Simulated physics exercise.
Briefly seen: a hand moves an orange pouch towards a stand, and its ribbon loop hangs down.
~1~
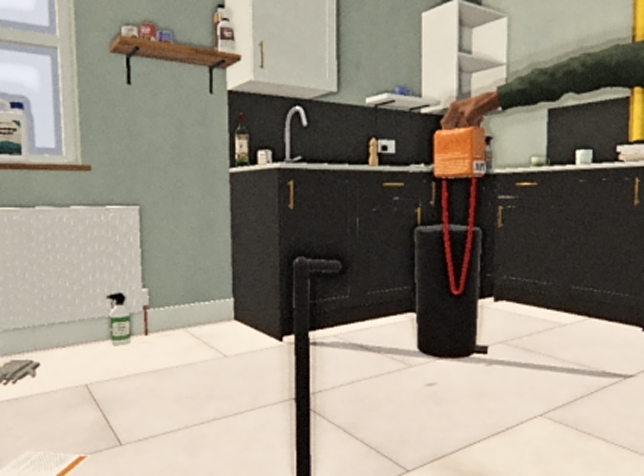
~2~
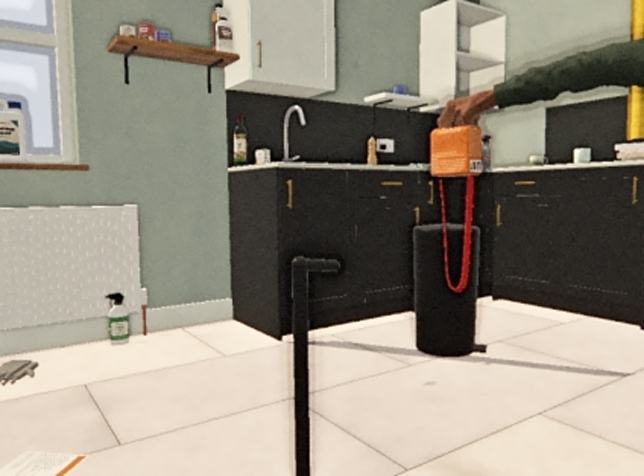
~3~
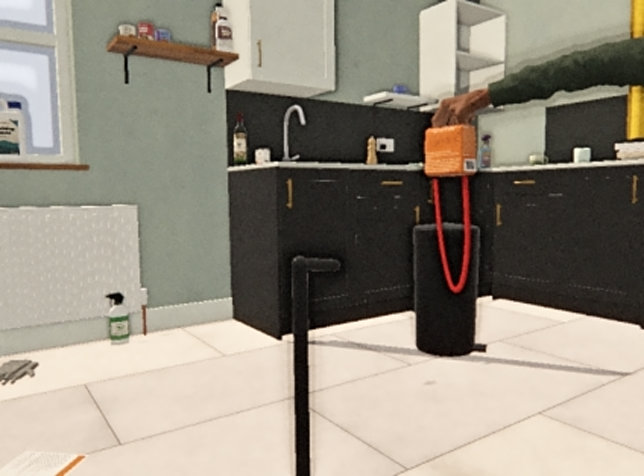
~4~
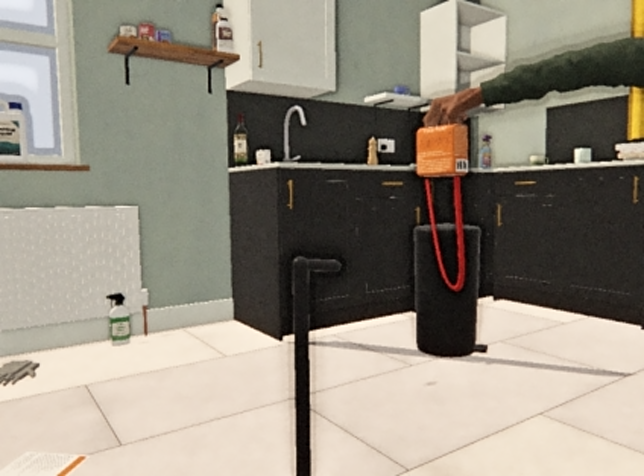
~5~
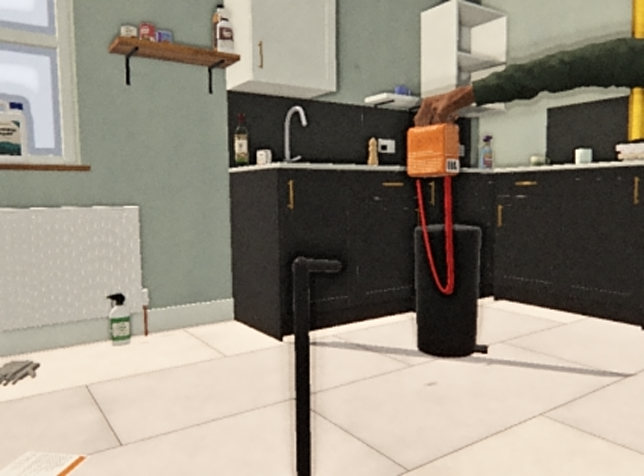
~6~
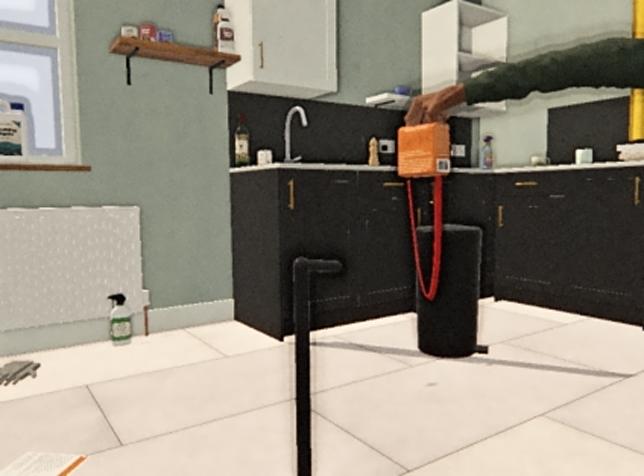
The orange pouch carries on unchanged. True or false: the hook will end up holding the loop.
True.
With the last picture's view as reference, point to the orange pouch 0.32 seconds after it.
At about (395, 149).
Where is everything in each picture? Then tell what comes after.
The first frame shows orange pouch (459, 153); hook tip (335, 266).
The second frame shows orange pouch (456, 152); bottom of the loop (456, 290).
The third frame shows orange pouch (450, 151).
The fourth frame shows orange pouch (442, 151); bottom of the loop (456, 289).
The fifth frame shows orange pouch (432, 151).
The sixth frame shows orange pouch (423, 151); bottom of the loop (430, 298); hook tip (336, 266); hook points towards it, loop hangs below the hook.
Then, 0.32 s later than the last view, pouch nearing the post near (395, 149).
Then, 0.98 s later than the last view, pouch over the post near (328, 146).
Then, 1.66 s later than the last view, pouch past the post near (243, 141).
Finally, pouch past the post near (202, 139); loop tight round the post, hand stopped. The orange pouch is jerked back by its loop.
